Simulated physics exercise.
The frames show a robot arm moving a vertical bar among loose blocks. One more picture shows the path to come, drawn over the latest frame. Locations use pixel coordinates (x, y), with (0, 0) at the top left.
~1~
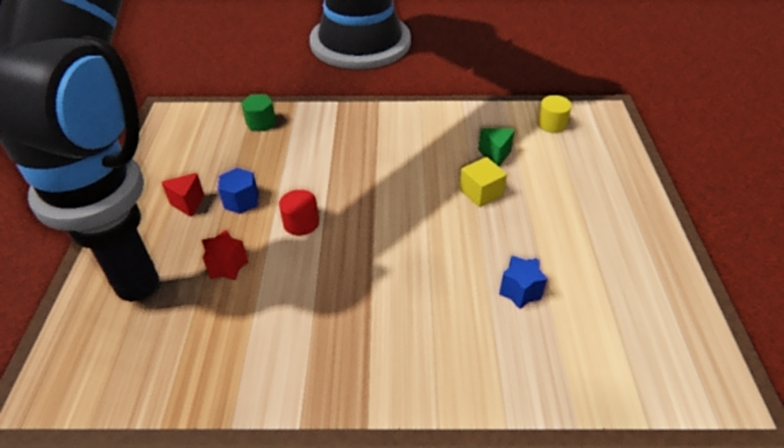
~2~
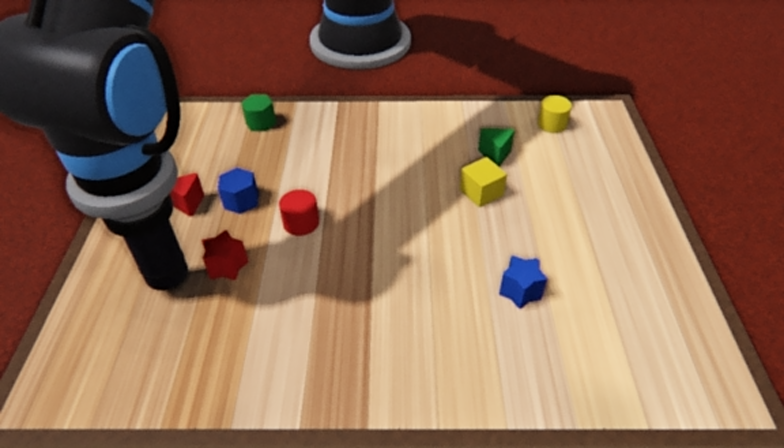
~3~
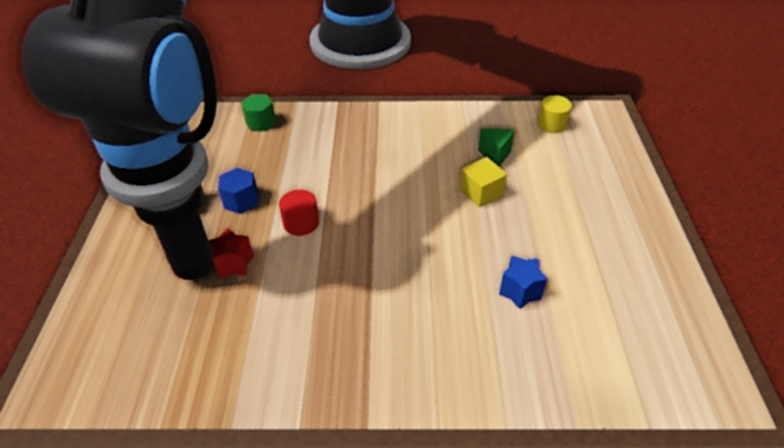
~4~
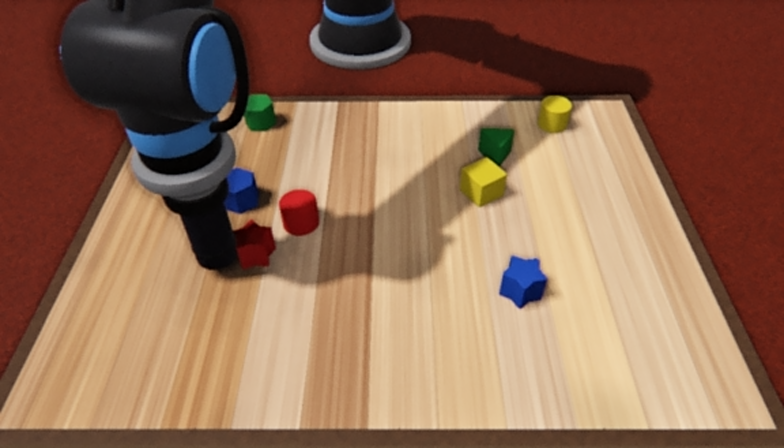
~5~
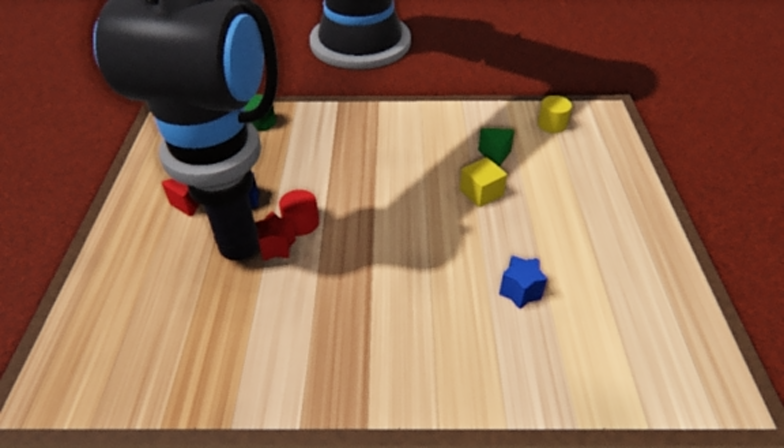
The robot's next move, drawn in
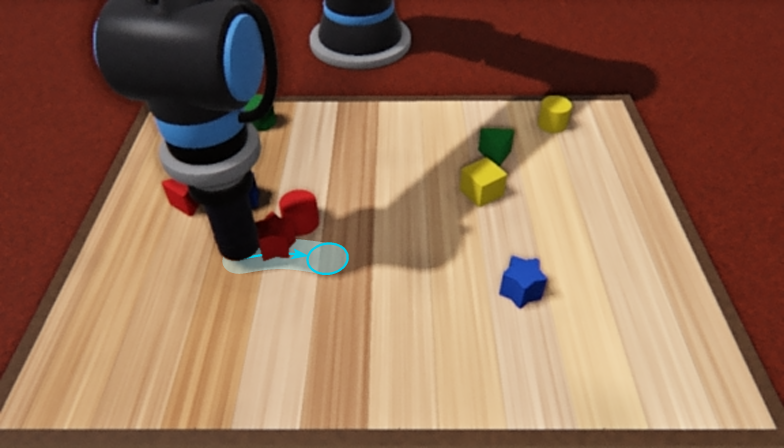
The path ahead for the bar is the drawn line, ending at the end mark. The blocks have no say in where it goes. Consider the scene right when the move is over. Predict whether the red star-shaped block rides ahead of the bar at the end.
I'd say it has come free.
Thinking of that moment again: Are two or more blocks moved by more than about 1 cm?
That would be a yes.
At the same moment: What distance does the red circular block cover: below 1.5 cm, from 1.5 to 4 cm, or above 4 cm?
It ends 1.5 to 4 cm from its spot.
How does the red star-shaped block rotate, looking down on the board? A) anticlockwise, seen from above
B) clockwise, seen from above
My answer is option A.
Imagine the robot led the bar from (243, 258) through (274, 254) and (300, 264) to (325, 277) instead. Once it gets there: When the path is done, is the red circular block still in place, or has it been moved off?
It is no longer where it was.
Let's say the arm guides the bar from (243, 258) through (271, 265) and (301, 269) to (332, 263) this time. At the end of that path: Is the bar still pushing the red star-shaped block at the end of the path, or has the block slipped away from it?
It is gone from the front.
The line goes from (243, 258) through (272, 254) and (300, 255) to (328, 258).
On the path given first. Halfway along, bar at (284, 242); red star-shaped block at (315, 216), turned 20° anticlockwise; red circular block at (319, 191).
At the end, bar at (326, 247); blue hexagon unmoved; red star-shaped block at (340, 210), turned 60° anticlockwise; red circular block at (323, 189).
